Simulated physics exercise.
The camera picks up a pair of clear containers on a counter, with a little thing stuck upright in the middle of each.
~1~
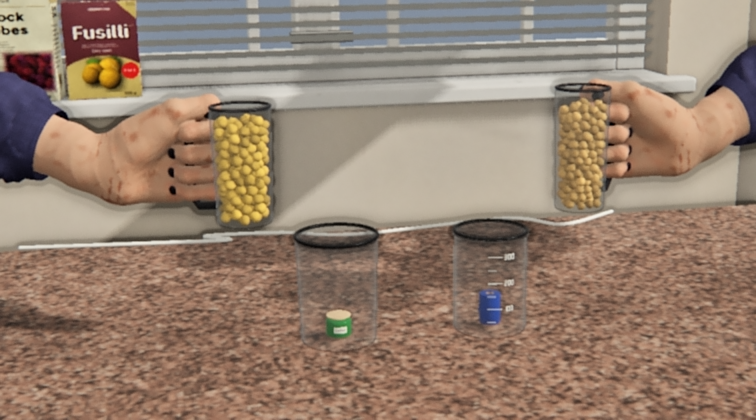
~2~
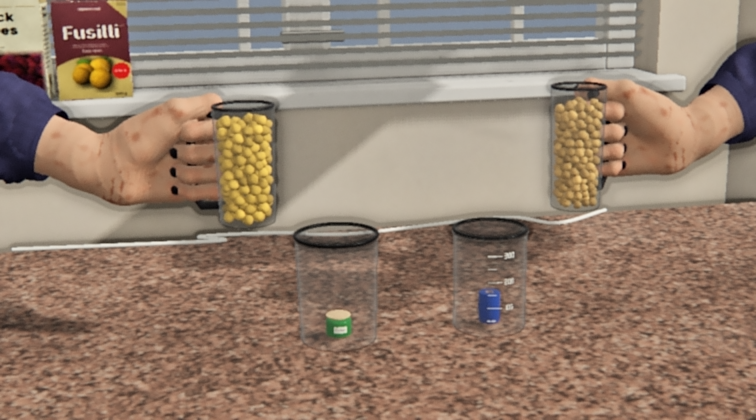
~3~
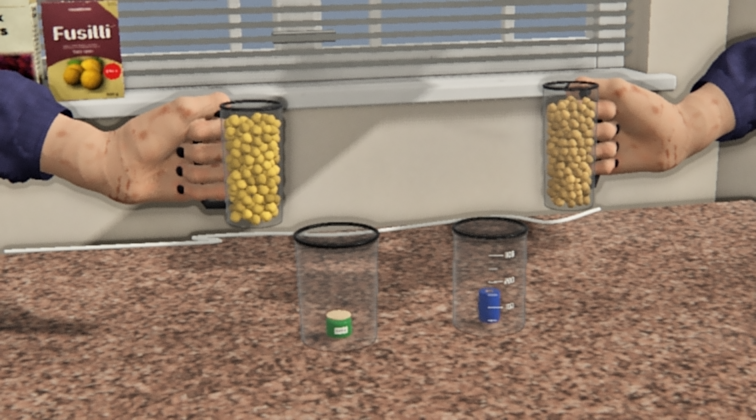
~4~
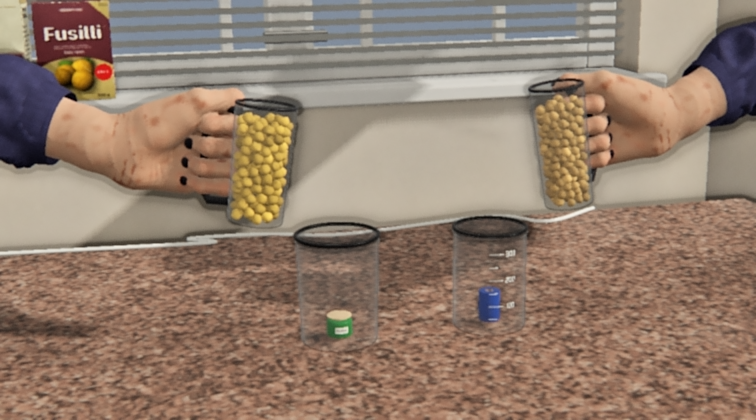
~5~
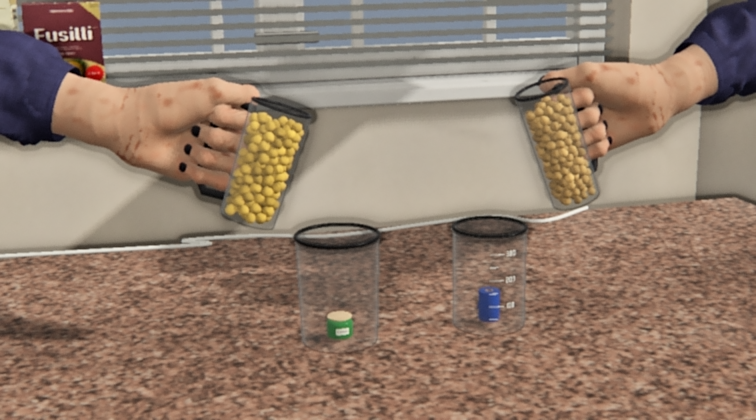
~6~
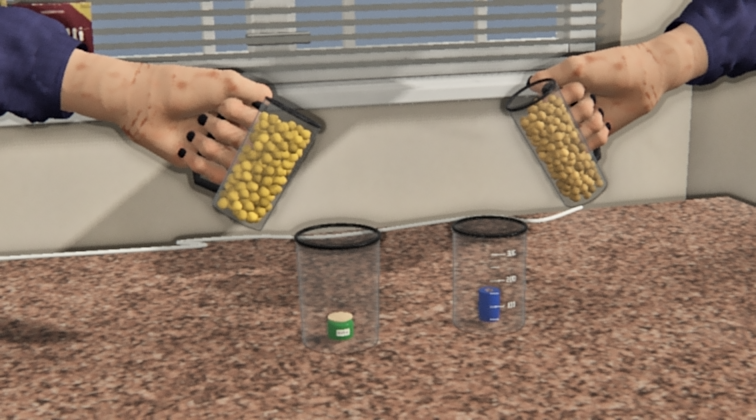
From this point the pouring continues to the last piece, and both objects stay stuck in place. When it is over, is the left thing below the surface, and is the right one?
Left: Yes, below the surface; right: Yes, below the surface.
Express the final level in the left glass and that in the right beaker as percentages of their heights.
Left 50 %, right 55 %.
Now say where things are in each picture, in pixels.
The first frame shows small canister in the left glass (339, 324), a quarter of its height or less; left cup (243, 165), nearly full of puffed corn balls; small roll in the right beaker (490, 307), reaching about a third of the way up; right cup (581, 148), nearly full of dried chickpeas.
The second frame shows left cup (246, 164), upright; right cup (577, 147), upright.
The third frame shows left cup (253, 164), upright; right cup (570, 146), upright.
The fourth frame shows left cup (261, 163), tipped 8°; right cup (563, 145), tipped 8°.
The fifth frame shows left cup (264, 164), tipped 20°; right cup (559, 145), tipped 20°.
The sixth frame shows small canister in the left glass (340, 326); left cup (265, 165), tipped 31°; small roll in the right beaker (489, 304); right cup (558, 145), tipped 31°.
Then, 0.54 s later than the last frame, left glass empty, all of its cupful still in the cup; right beaker empty, all of its cupful still in the cup.
Then, 1.01 s later than the last frame, left glass nearly empty, the larger part of its cupful still in the cup; right beaker nearly empty, the larger part of its cupful still in the cup.
Then, 1.41 s later than the last frame, left glass half full, none of its cupful still in the cup; right beaker half full, none of its cupful still in the cup, two pieces on the counter.
When it is over, left glass half full (surface near (339, 286)), nothing beside it; right beaker half full (surface near (489, 267)), a few pieces on the counter; the left thing is covered; the right thing is covered.
